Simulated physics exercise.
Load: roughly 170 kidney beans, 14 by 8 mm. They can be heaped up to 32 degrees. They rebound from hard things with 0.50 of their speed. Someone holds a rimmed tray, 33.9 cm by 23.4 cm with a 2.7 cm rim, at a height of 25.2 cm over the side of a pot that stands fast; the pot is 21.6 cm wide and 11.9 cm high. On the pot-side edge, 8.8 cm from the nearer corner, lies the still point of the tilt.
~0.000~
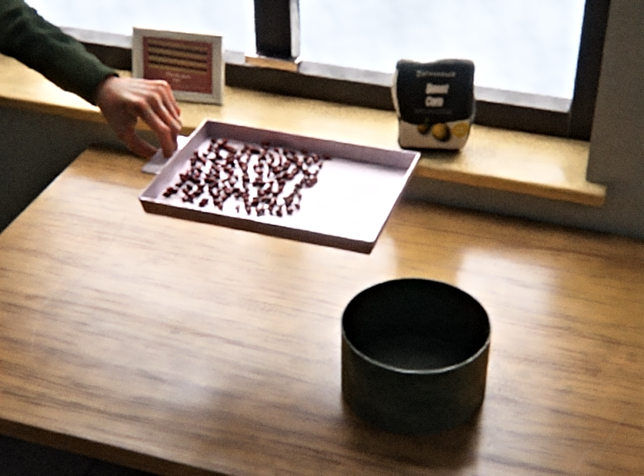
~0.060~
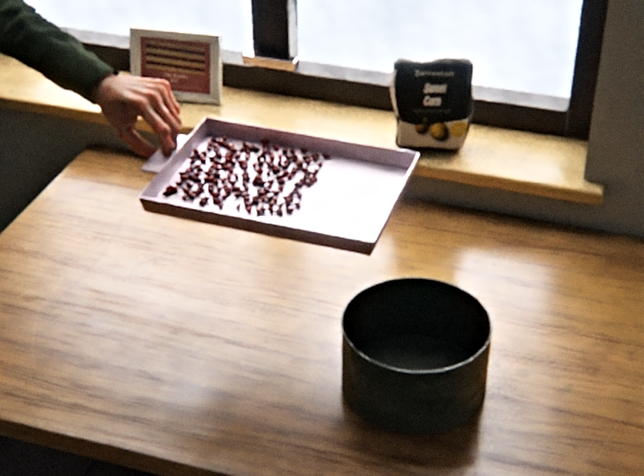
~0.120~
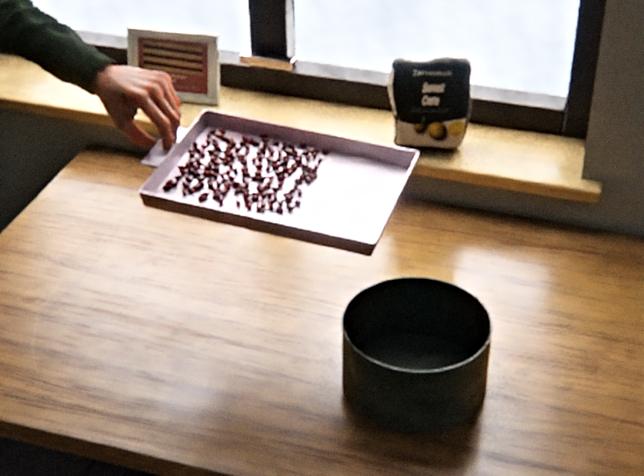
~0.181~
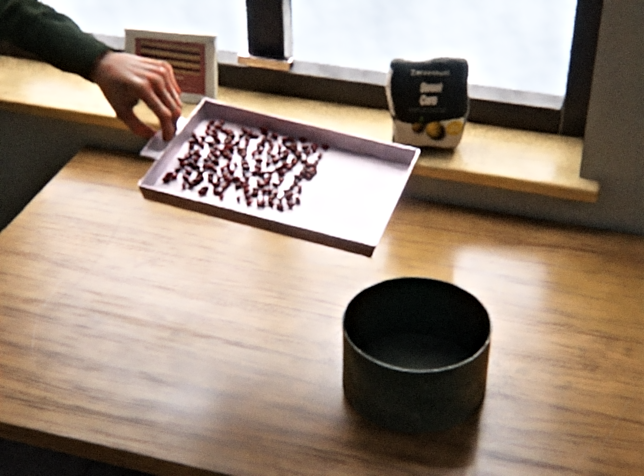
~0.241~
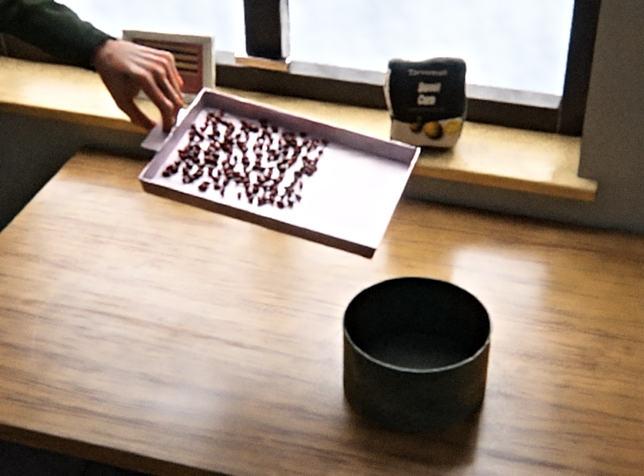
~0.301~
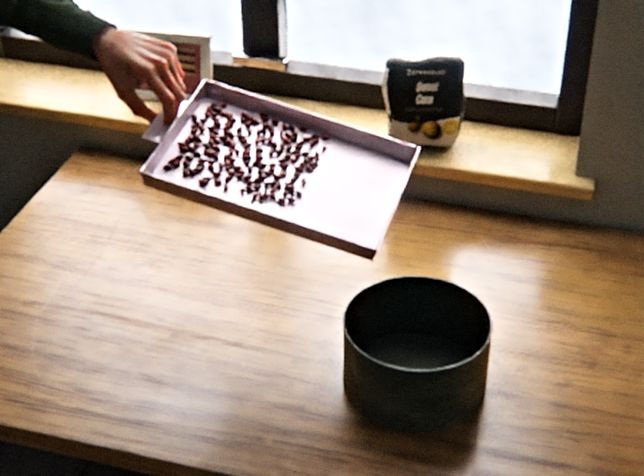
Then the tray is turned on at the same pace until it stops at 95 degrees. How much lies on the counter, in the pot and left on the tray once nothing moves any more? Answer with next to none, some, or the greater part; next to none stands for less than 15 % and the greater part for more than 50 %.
Counter: Next to none; pot: The greater part; tray: Next to none.
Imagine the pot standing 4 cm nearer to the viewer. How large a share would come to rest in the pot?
It would come to roughly 100 percent.
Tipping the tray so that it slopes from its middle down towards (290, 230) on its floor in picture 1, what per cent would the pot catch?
Around 55 percent of them.
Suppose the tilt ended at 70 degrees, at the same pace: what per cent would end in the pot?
About 30 in a hundred would end up in the pot.
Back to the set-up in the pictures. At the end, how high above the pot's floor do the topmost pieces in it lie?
Roughly 1.5 cm up.
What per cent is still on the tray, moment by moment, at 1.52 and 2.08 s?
Close to 70 at the first time and 10 at the second.
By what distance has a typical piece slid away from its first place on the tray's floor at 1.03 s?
It has moved some 23 cm from its start.
After 1.03 s, tilt 51 degrees; the tray holds 95 %, the pot 0 %.
After 1.52 s, tilt 77 degrees; the tray holds 70 %, the pot 25 %.
Then, at 2.08 s, tilt 95 degrees; the tray holds 10 %, the pot 80 %.
At rest (2.9 s), counter 0 %, pot 100 %, tray 0 %.
